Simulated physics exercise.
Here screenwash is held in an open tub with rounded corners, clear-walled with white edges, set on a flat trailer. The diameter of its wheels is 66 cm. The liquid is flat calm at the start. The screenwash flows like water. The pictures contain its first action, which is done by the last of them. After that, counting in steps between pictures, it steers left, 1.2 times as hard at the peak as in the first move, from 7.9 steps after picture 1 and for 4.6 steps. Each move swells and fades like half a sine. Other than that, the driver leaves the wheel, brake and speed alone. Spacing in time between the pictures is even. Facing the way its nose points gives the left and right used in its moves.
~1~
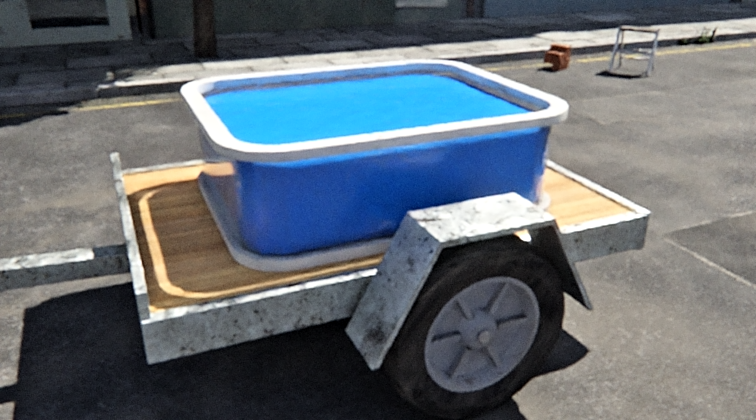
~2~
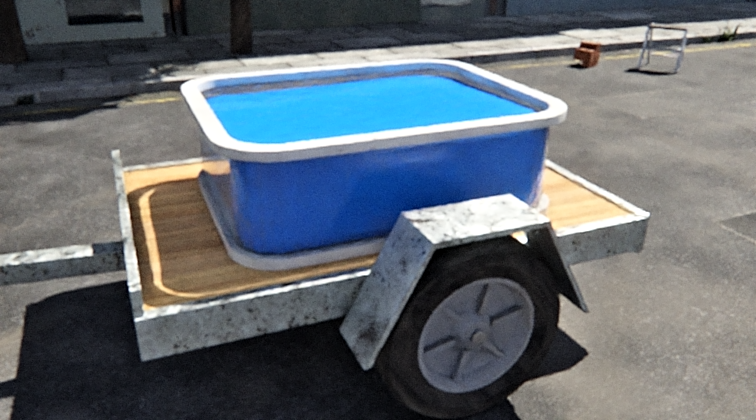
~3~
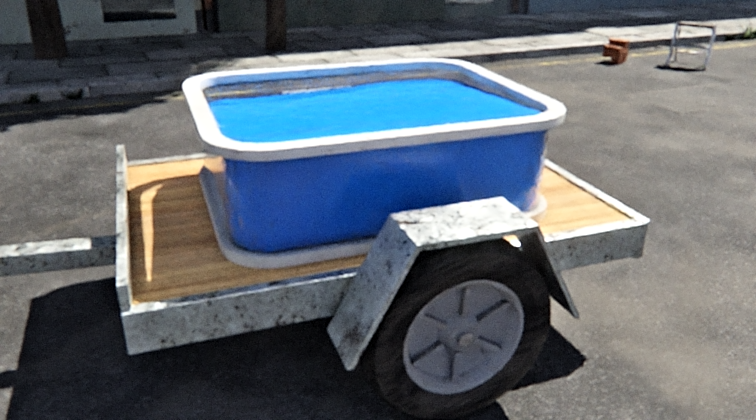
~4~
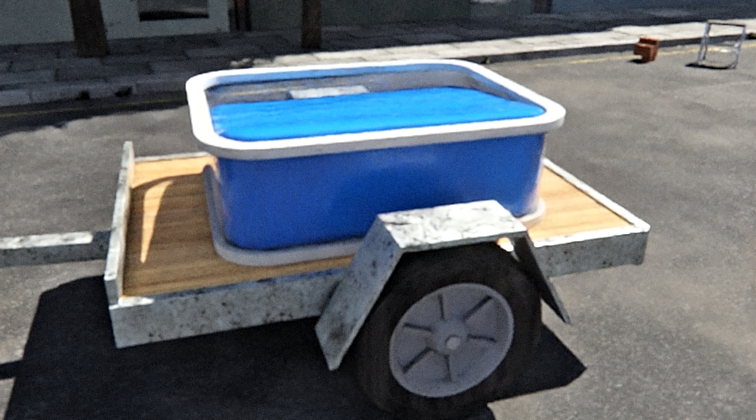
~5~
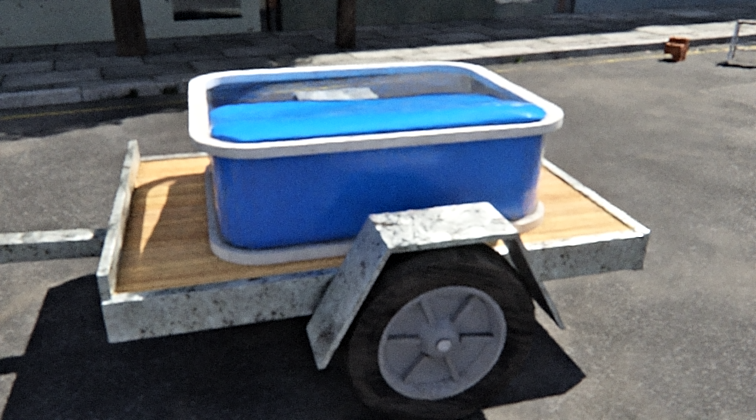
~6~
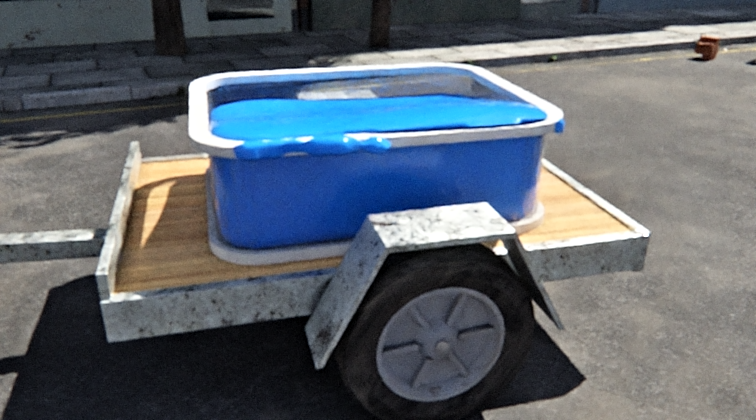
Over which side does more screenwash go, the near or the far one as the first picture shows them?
More slops out at the back of the picture.
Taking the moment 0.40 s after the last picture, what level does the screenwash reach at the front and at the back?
Close to 34 cm at the front end and 32 cm at the back end.
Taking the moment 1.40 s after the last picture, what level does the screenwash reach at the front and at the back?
Reading: About 34 cm in front, about 30 cm behind.
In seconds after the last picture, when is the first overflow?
I'd put it close to 0.3 seconds.
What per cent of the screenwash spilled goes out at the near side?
Roughly 20 in a hundred.
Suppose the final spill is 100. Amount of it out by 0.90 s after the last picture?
I'd say somewhere near 40 per cent.
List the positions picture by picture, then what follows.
The screenwash reaches (261, 148) at the front end; it reaches (522, 114) at the back end; no slope yet; the front is on the left, levels are read along the near wall; a wheel hub at (490, 342), in the first frame.
The screenwash reaches (256, 134) at the front end; it reaches (521, 115) at the back end; it is heaped 3° towards the near side, in the second frame.
The screenwash reaches (249, 139) at the front end; it reaches (521, 109) at the back end; it is heaped 5° towards the near side, in the third frame.
The screenwash reaches (241, 126) at the front end; it reaches (520, 108) at the back end; it is heaped 9° towards the near side, in the fourth frame.
The screenwash reaches (236, 119) at the front end; it reaches (519, 106) at the back end; it is heaped 12° towards the near side, in the fifth frame.
The screenwash reaches (236, 124) at the front end; it reaches (519, 107) at the back end; it is heaped 11° towards the near side; a wheel hub at (446, 353), in the sixth frame.
Then, 0.40 s later than the final frame, it stands 33 cm high behind and 33 cm in front; 1 per cent has gone over the near side.
Then, 0.90 s later than the final frame, it stands 31 cm high behind and 30 cm in front; 2 per cent has gone mostly over the far side, some over the near side.
Then, 1.40 s later than the final frame, it stands 31 cm high behind and 34 cm in front; 4 per cent has gone over the far side, a little elsewhere.
Then, 3.89 s later than the final frame, 6 per cent has gone mostly over the far side, some over the near side; the near side has passed 1 per cent and the far side 4.
